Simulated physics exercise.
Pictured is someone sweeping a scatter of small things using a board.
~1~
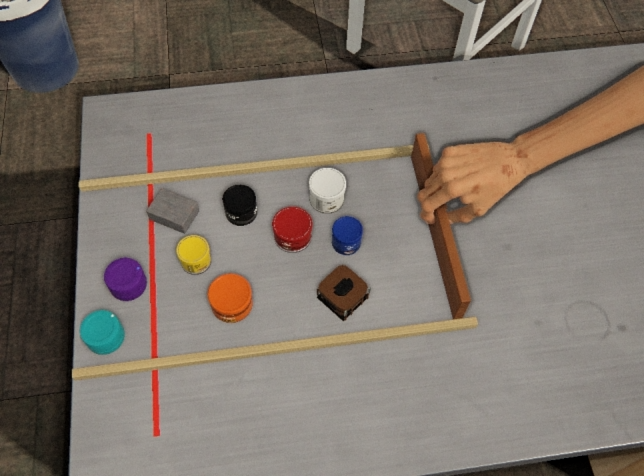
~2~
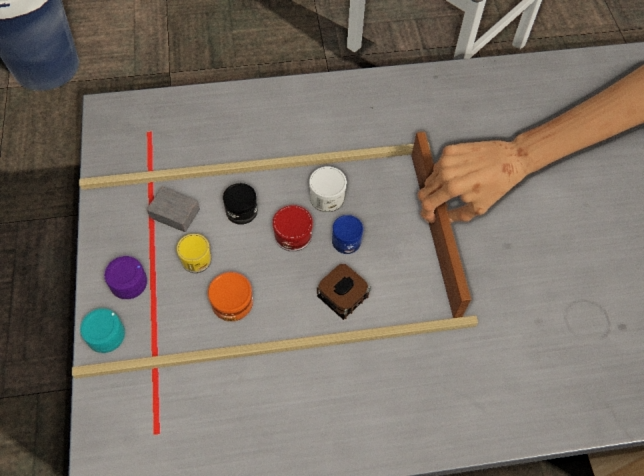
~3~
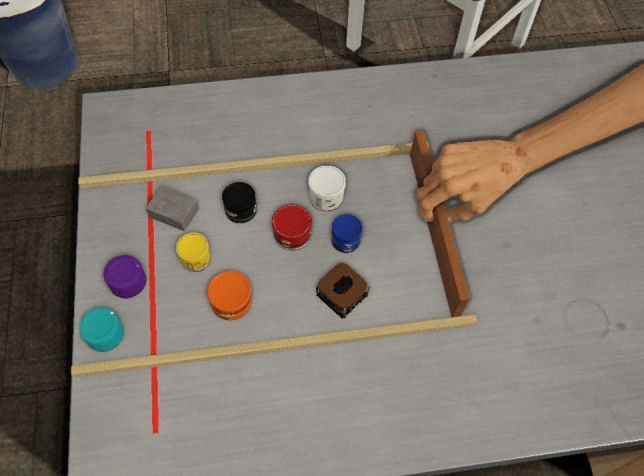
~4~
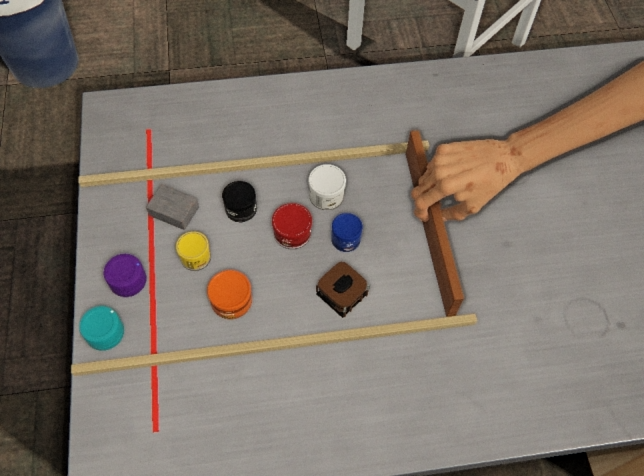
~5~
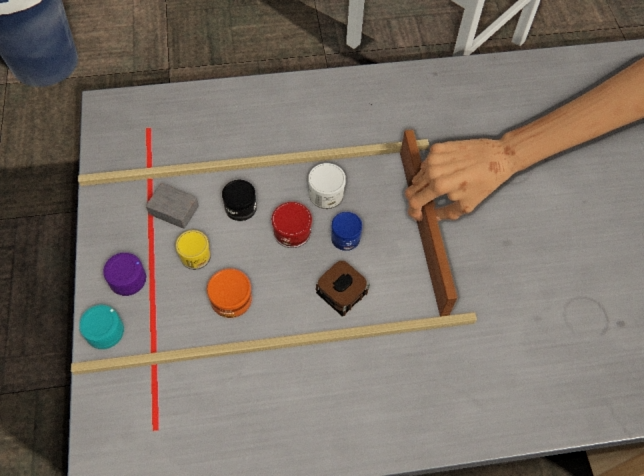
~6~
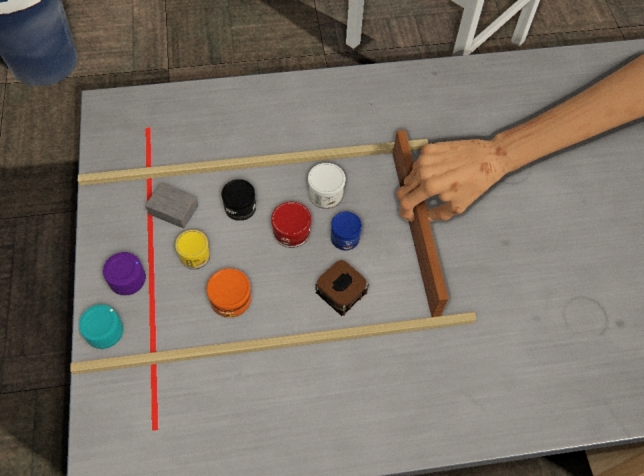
A hand gripping a brown board slid it slightly left between two pale strips on a gray table, while the colorful lids and pots, the grey block and a brown square piece stayed still.
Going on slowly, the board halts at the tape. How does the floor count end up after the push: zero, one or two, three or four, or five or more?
Band: One faller or a pair.
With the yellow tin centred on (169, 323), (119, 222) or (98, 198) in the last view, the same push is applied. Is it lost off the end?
In order, it holds its place; holds its place; goes down.
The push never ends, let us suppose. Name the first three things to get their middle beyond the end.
It goes the grey block, after that the turquoise lid, and then the purple lid.
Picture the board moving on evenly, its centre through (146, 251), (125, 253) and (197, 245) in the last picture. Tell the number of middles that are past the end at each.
3, 5, 0.
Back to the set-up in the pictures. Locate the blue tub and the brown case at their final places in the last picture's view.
Okay, so first (134, 266), and next (131, 302).
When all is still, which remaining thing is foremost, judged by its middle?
Purple lid.
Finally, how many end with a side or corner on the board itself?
4 in contact.
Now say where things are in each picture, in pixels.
In the first frame, turquoise lid (102, 333); purple lid (126, 279); grey block (173, 211); board (438, 222); tape (152, 266).
In the second frame, purple lid (126, 278); black tub (241, 204).
In the third frame, grey block (173, 208); white pot (327, 189).
In the fourth frame, turquoise lid (102, 328); orange tub (230, 295).
In the fifth frame, purple lid (125, 274); red pot (292, 225).
In the sixth frame, turquoise lid (101, 327); purple lid (125, 274); grey block (172, 205); board (418, 220); tape (151, 261).
Soon after, none off yet; turquoise lid at rest near (101, 327); purple lid at rest near (125, 274); grey block at rest near (172, 205).
Then, none off yet; turquoise lid at rest near (101, 327); purple lid at rest near (125, 274); grey block moved about its own width near (143, 208).
By the end, the number that fall off is one or two; fallen, grey block and turquoise lid.
